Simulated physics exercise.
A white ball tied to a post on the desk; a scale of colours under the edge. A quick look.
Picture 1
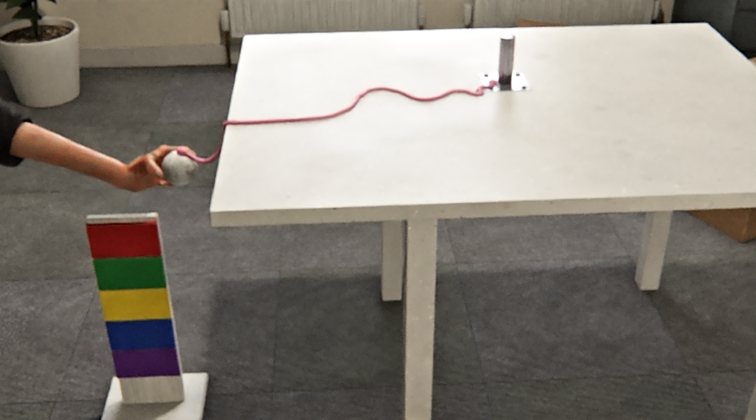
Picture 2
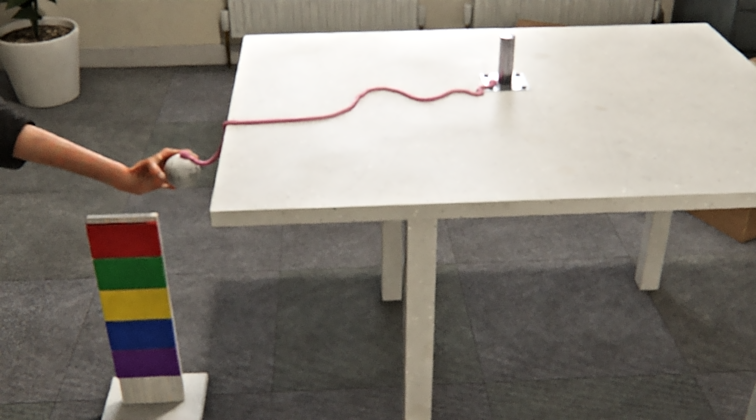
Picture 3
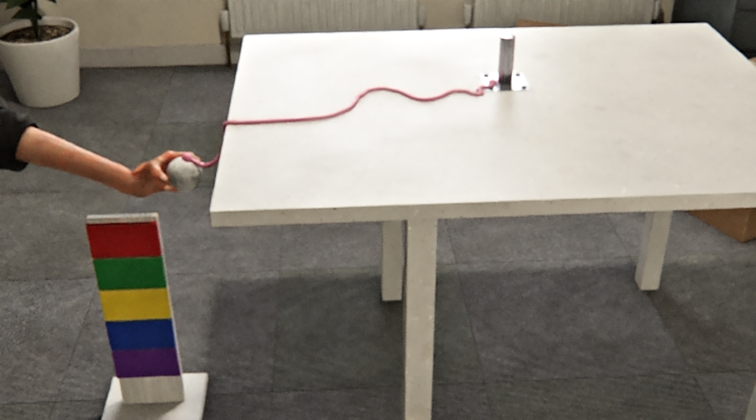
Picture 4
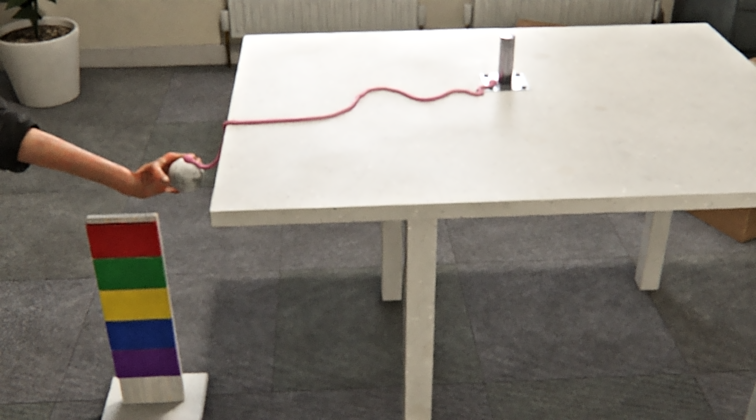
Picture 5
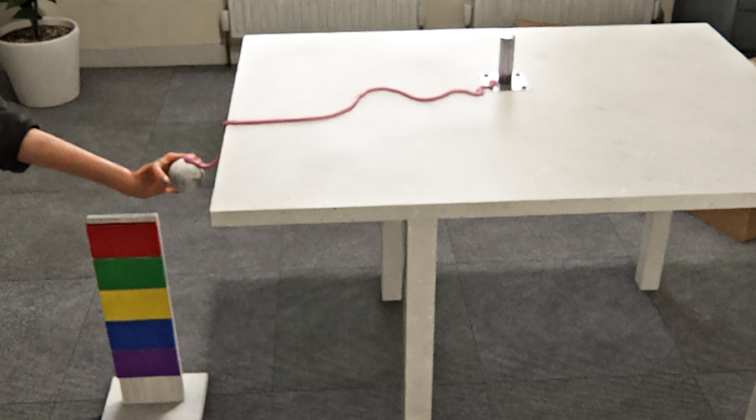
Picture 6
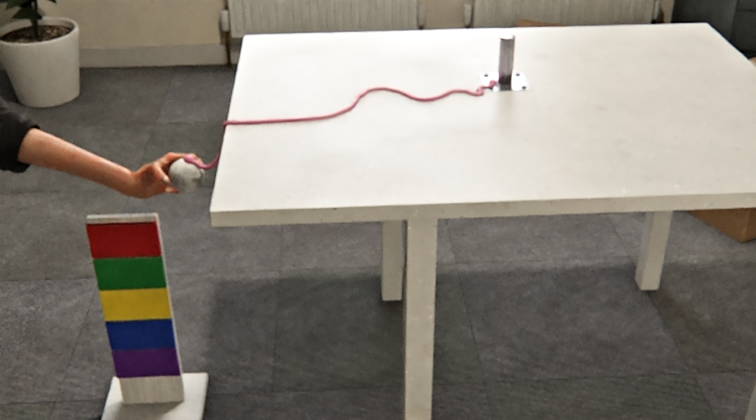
The clip opens with a hand at the left holding a white ball beside a white table, a slack red cord running from it to a small post on the tabletop, above an upright colour scale. The hand shifts the ball very slightly right and down, then stays nearly still.
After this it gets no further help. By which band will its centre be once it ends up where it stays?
By the green band.
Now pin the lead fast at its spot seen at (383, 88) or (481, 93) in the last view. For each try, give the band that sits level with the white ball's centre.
For the first place it's red, and for the second green.
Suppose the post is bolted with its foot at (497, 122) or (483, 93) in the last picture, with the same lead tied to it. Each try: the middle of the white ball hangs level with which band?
Yellow; yellow.
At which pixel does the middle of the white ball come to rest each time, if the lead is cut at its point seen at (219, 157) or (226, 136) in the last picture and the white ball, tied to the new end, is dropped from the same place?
The pixels are (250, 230) and (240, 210), in that order.
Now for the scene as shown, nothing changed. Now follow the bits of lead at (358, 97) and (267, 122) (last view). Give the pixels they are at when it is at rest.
End positions: About (307, 104) and about (231, 151).
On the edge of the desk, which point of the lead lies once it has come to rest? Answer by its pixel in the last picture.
Near (307, 119).
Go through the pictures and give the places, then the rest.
The first frame shows white ball (180, 168); red (124, 242); green (130, 274); yellow (135, 306); blue (141, 335); purple (146, 364).
The second frame shows white ball (182, 171); lead through (482, 92) (420, 100) (363, 95) (314, 119) (233, 123).
The third frame shows white ball (185, 174).
The fourth frame shows white ball (186, 175); lead through (482, 92) (420, 100) (363, 95) (314, 119) (233, 123).
The fifth frame shows white ball (187, 176).
The sixth frame shows white ball (187, 176); lead through (482, 92) (420, 100) (363, 95) (314, 119) (233, 123).
Soon after, ball near (240, 250); level with green.
Then, ball near (229, 262); level with green.
At rest, ball near (235, 264); level with green. At green.
